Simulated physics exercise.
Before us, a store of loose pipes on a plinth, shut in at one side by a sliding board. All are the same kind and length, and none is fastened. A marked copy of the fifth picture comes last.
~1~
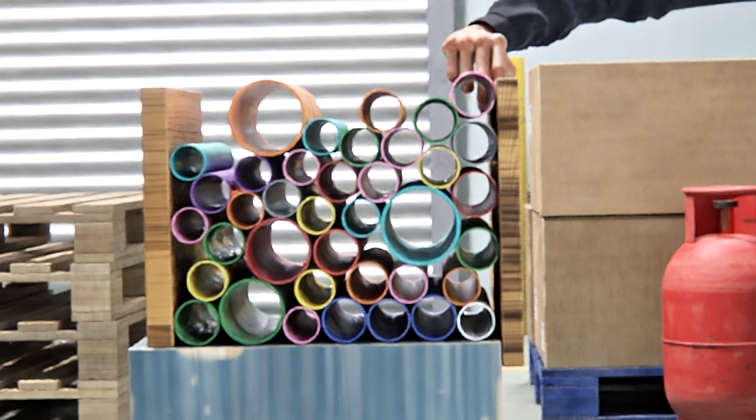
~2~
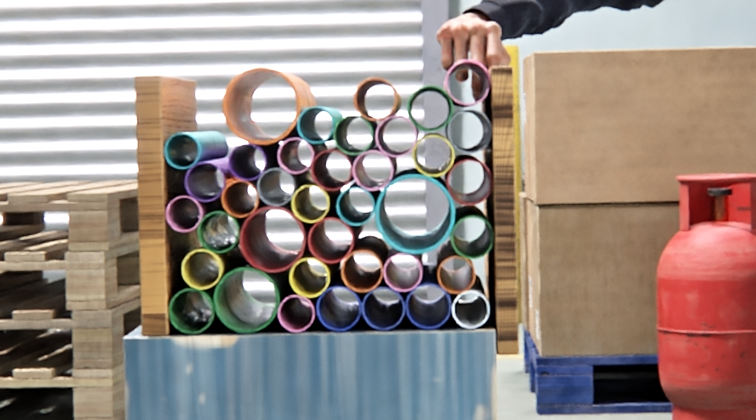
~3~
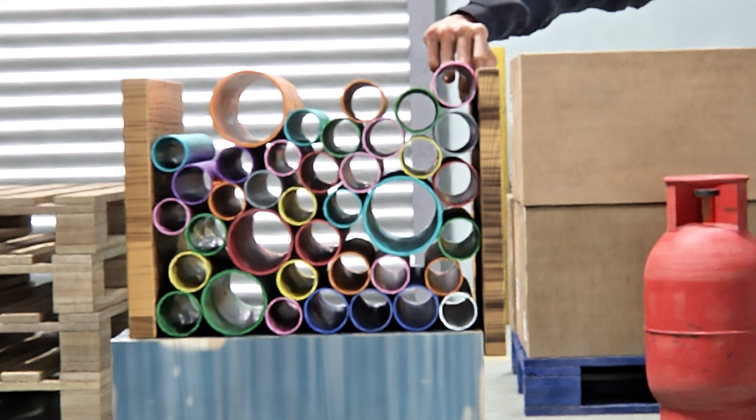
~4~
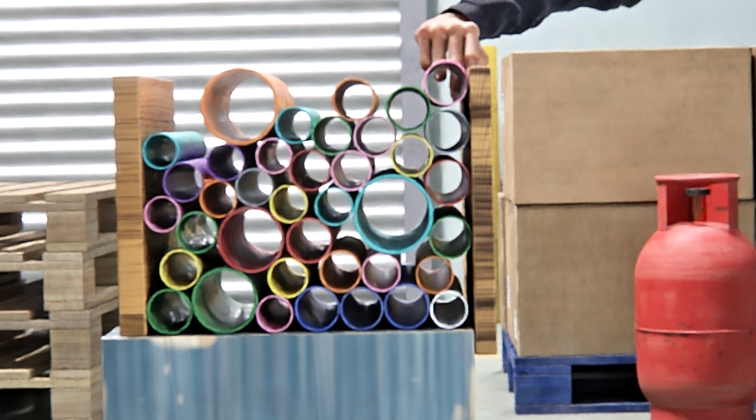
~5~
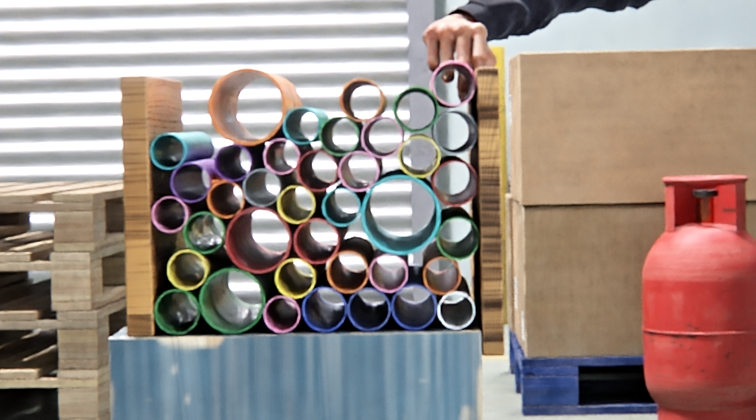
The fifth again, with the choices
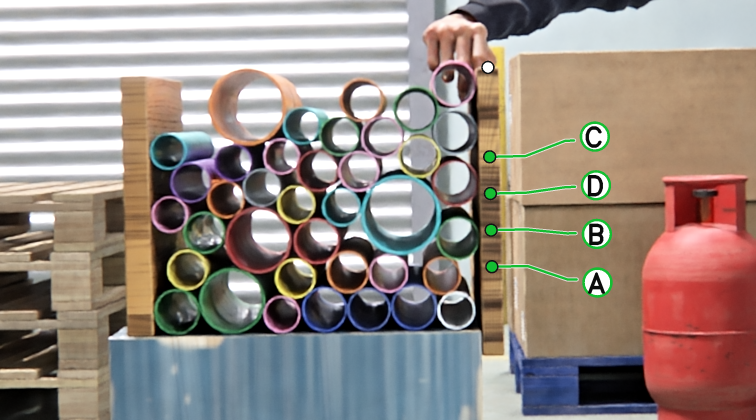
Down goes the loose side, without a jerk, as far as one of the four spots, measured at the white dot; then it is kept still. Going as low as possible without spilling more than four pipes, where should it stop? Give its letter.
At most to D.
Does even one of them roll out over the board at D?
At D: Yes.
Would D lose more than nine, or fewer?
Fewer than nine.
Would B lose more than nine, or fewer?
Fewer than nine.
On the marked copy, A at (492, 267); B at (491, 230); C at (490, 156); D at (490, 194); the white dot at (488, 67).
Taking D. A third of the way, top of the board (477, 129).
Two thirds of the way, top of the board (479, 194).
When it is over, top of the board (479, 194), three out over the board.
As for the rest, A more than four out over the board; B more than four out over the board; C one out over the board.
